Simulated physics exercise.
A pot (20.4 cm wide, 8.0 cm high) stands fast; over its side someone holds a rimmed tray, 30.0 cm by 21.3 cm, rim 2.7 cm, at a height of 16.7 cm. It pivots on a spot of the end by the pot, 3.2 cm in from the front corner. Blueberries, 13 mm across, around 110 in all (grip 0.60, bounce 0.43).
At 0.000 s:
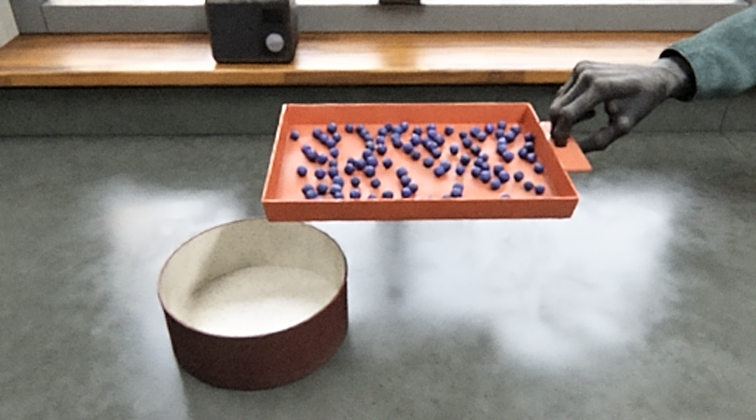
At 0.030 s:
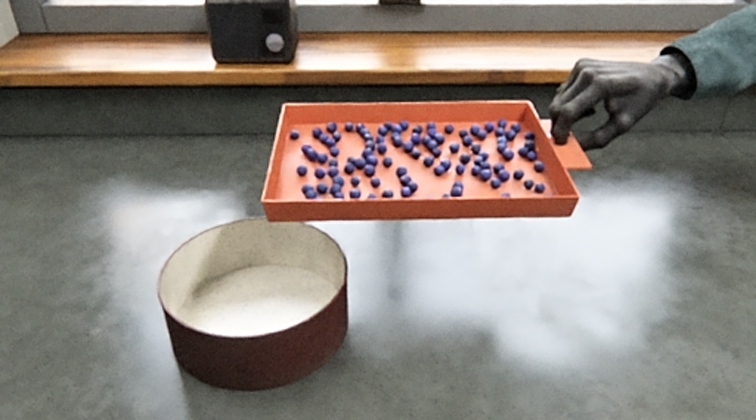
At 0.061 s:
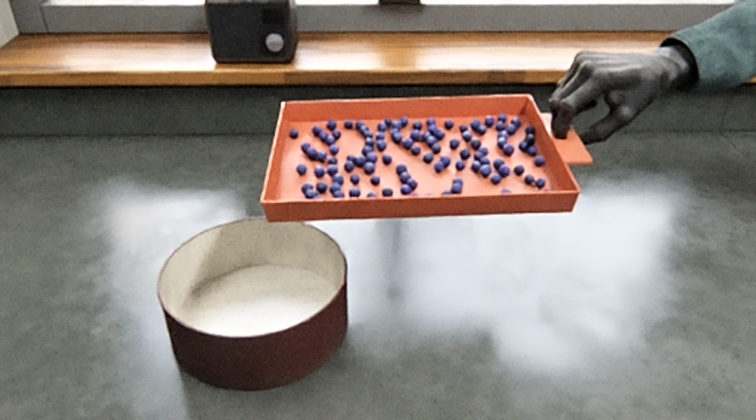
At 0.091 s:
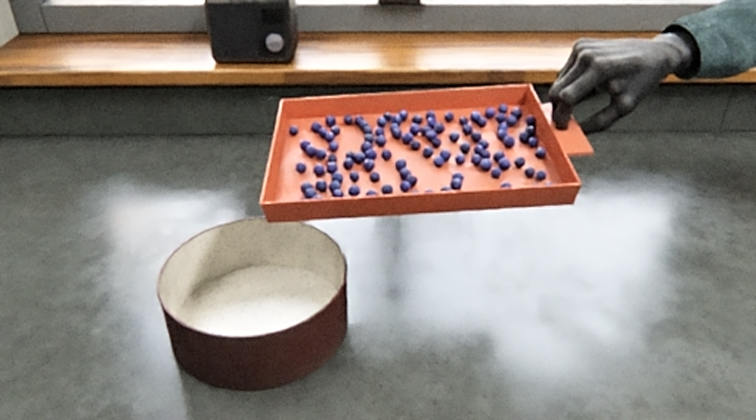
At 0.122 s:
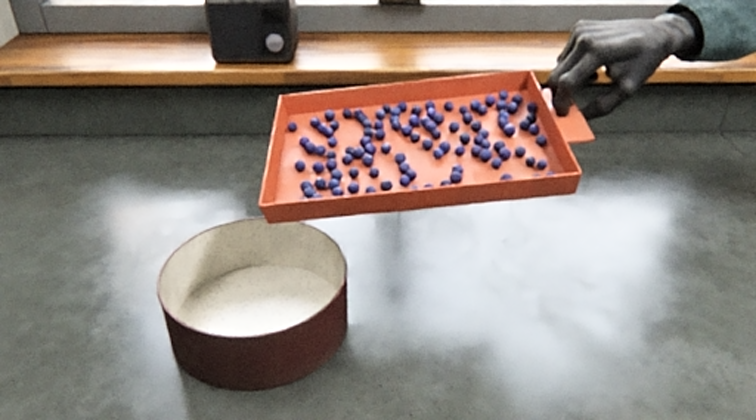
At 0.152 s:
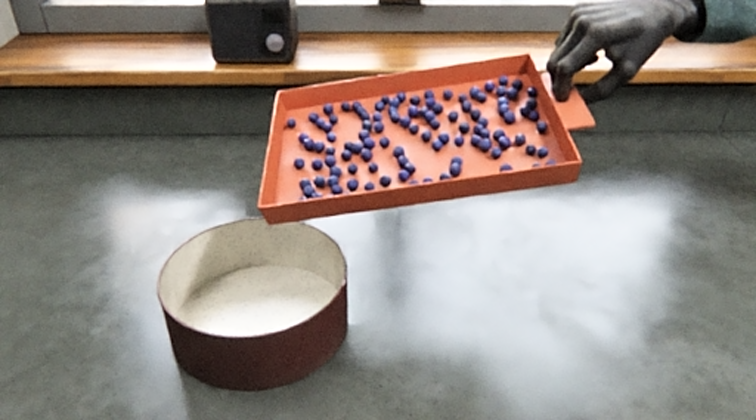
A hand raises the right end of an orange tray of dark blue balls, tilting it leftward.
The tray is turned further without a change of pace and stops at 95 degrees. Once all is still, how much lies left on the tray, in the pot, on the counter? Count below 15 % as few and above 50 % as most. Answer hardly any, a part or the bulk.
Tray: Hardly any, pot: The bulk, counter: Hardly any.
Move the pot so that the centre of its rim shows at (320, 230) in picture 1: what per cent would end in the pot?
About 0 per cent.
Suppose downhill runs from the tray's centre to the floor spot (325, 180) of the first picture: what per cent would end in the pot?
Some 85 per cent.
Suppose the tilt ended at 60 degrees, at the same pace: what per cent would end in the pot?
In that case some 25 per cent.
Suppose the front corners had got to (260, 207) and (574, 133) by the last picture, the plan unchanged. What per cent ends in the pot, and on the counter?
Pot 65, counter 30.
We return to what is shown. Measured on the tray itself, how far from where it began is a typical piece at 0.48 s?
Roughly 6 cm.
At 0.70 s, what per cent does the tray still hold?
Roughly 95 per cent.
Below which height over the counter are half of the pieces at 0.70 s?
Roughly 22 cm.
After 0.48 s, tilt 52 degrees; the tray holds 100 %, the pot 0 %.
After 0.70 s, tilt 80 degrees; the tray holds 95 %, the pot 0 %.
After 1.03 s, tilt 95 degrees; the tray holds 20 %, the pot 65 %.
At rest (2.1 s), tray 5 %, pot 95 %, counter 0 %.
